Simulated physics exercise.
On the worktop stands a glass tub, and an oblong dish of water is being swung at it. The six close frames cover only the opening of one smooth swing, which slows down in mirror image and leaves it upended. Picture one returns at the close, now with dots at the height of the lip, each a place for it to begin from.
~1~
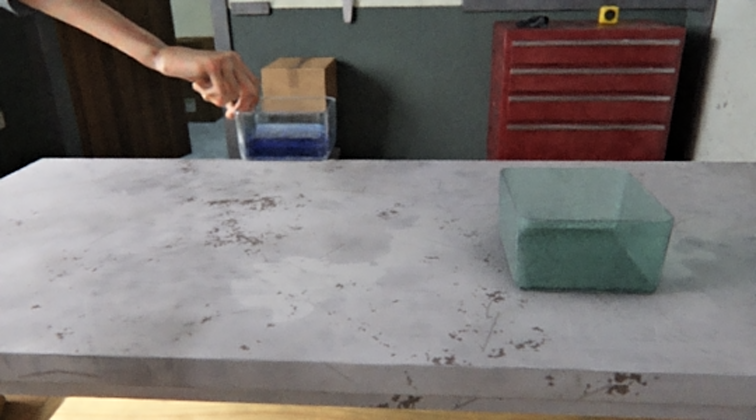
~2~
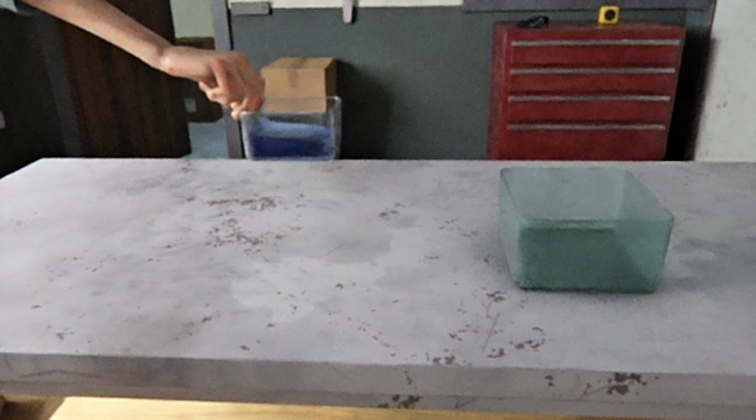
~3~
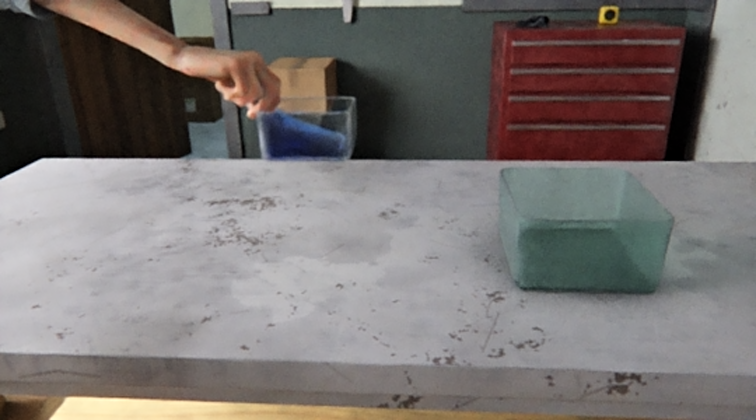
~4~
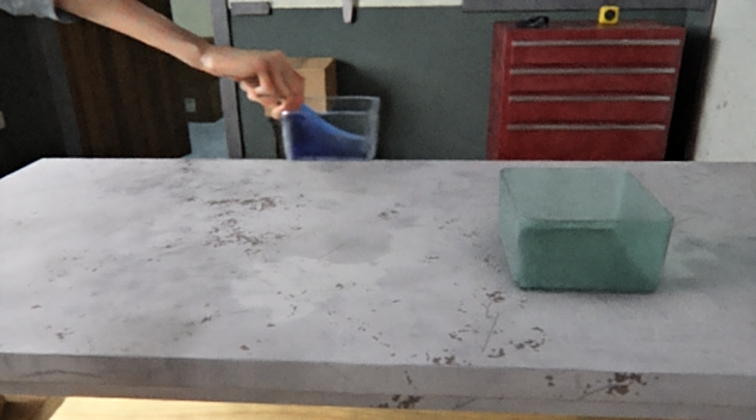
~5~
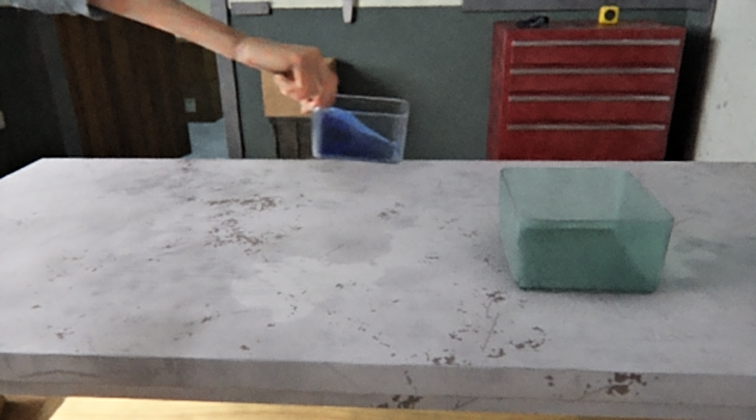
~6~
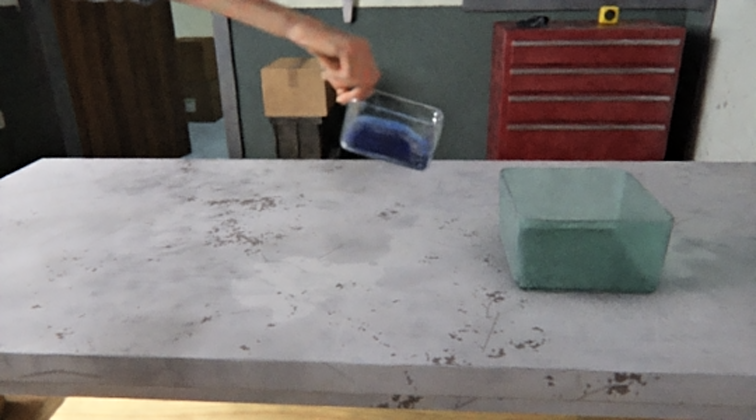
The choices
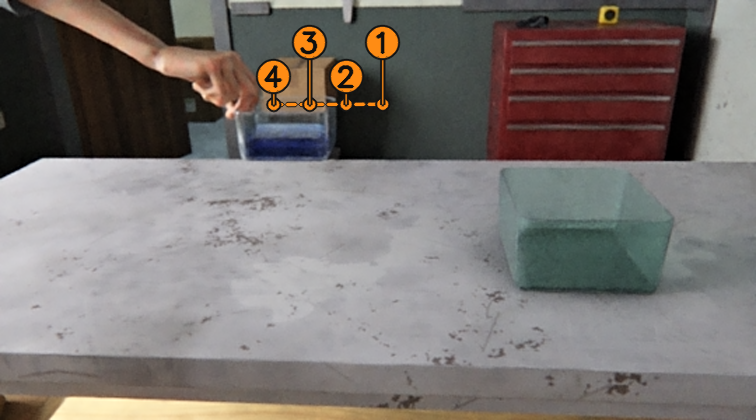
A hand at upper left holds a clear oblong dish of blue liquid beyond a pale, stained worktop, seen from a fixed view in a workshop-like room. A greenish glass tub stands on the worktop at right, with a red drawer cabinet and a cardboard box behind. The hand carries the dish rightward, the liquid sloshing inside, then tilts it slightly down to the right.
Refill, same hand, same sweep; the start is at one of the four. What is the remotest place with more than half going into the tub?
The answer is dot 3.
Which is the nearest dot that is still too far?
The answer is 4.
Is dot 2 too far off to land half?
No.
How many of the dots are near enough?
Three of them.
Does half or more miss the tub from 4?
Yes, that goes wrong.
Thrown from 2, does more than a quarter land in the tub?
Yes, it does.
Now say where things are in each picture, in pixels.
The first frame shows upright, lip at (330, 104); tub from (513, 286) to (657, 289); nothing has left yet.
The second frame shows upright, lip at (335, 104); nothing has left yet.
The third frame shows upright, lip at (351, 104); nothing has left yet.
The fourth frame shows upright, lip at (376, 104); nothing has left yet.
The fifth frame shows tipped about 4°, lip at (407, 107); nothing has left yet.
The sixth frame shows tipped about 17°, lip at (441, 117); nothing has left yet.
In orange, 1 at (382, 104); 2 at (346, 104); 3 at (309, 104); 4 at (273, 104).
With 1, about 84 % lands in the tub, 1 % falls short and 15 % goes beside or beyond.
With 2, about 85 % lands in the tub, 11 % falls short and 4 % goes beside or beyond.
With 3, about 67 % lands in the tub, 30 % falls short and 3 % goes beside or beyond.
With 4, about 30 % lands in the tub, 66 % falls short and 4 % goes beside or beyond.
